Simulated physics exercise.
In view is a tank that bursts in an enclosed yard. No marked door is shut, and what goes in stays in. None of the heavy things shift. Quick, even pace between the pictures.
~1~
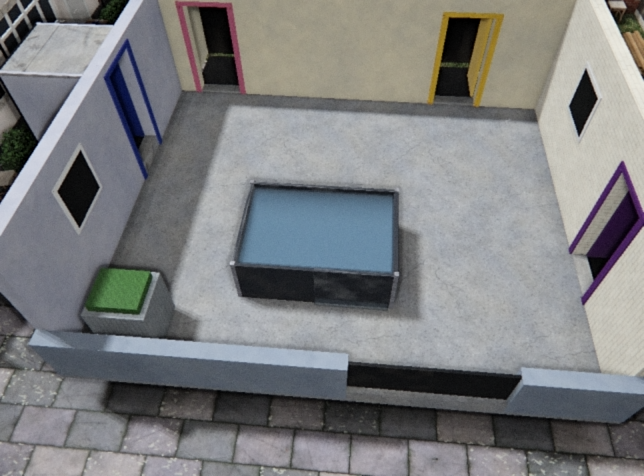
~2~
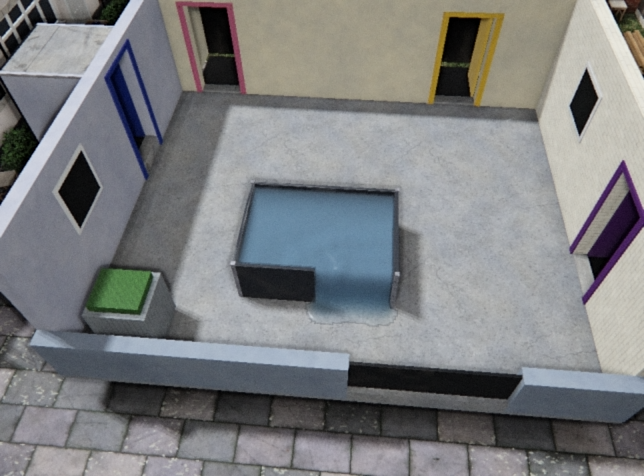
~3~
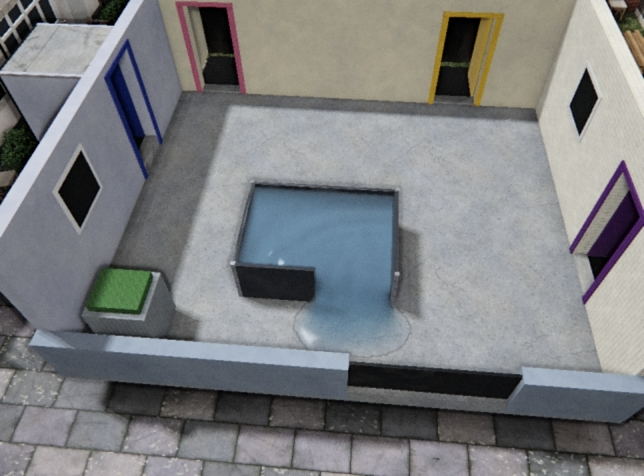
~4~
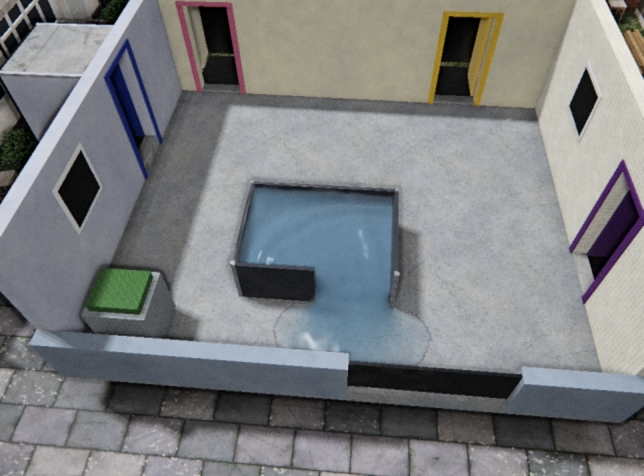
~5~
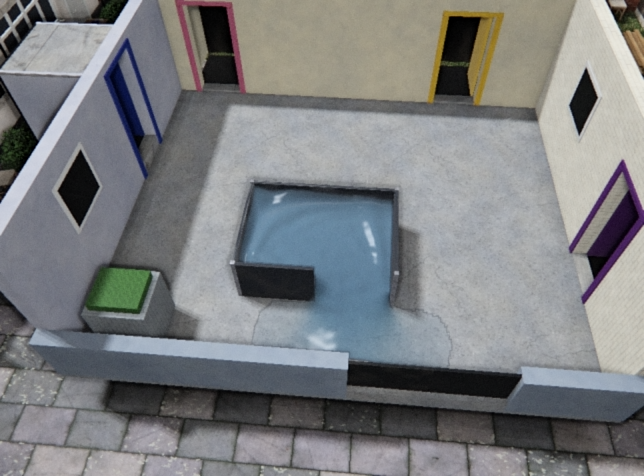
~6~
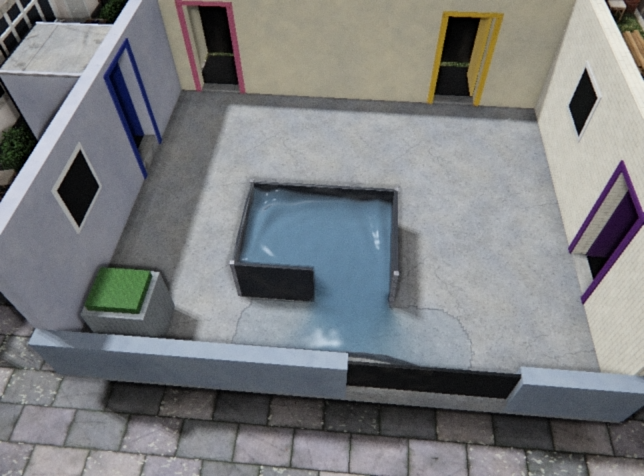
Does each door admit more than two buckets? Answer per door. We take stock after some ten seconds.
The pink door: It does; the purple door: It does; the yellow door: It does; the blue door: It does not.
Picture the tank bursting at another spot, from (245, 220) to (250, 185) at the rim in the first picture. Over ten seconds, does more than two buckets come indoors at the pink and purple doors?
I'd say the pink crosses the line and the purple stays shy of the line.
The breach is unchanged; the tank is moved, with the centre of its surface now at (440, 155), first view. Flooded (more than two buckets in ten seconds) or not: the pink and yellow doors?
Pink: Above the mark; yellow: Below the mark.
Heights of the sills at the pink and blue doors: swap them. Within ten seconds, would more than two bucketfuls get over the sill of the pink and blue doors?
Lab note: Pink door doesn't reach it; blue door doesn't reach it.
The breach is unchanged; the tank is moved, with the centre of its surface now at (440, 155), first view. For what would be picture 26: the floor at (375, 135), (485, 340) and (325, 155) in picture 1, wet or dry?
Spared, hit, spared.
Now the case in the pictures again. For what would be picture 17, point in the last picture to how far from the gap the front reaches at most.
At roughly (73, 352).
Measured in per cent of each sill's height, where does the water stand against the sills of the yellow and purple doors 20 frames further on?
Close to 0 per cent for the first one and close to 420 per cent for the second.
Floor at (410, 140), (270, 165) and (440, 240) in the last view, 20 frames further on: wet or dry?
Result, as listed: Not wetted / not wetted / not wetted.
A moment on, water covers 15 % of the floor; the pink door not reached, the purple door not reached, the yellow door not reached, the blue door not reached.
Next, water covers 25 % of the floor; the pink door not reached, the purple door wet at the sill, nothing in, the yellow door not reached, the blue door not reached.
Then, water covers 50 % of the floor; the pink door not reached, the purple door over two buckets in, the yellow door not reached, the blue door wet at the sill, nothing in.
Later, water covers 85 % of the floor; the pink door over two buckets in, the purple door far over two buckets in, the yellow door over two buckets in, the blue door wet at the sill, nothing in.
In the end, water covers 100 % of the floor; the pink door far over two buckets in, the purple door far over two buckets in, the yellow door over two buckets in, the blue door wet at the sill, nothing in.
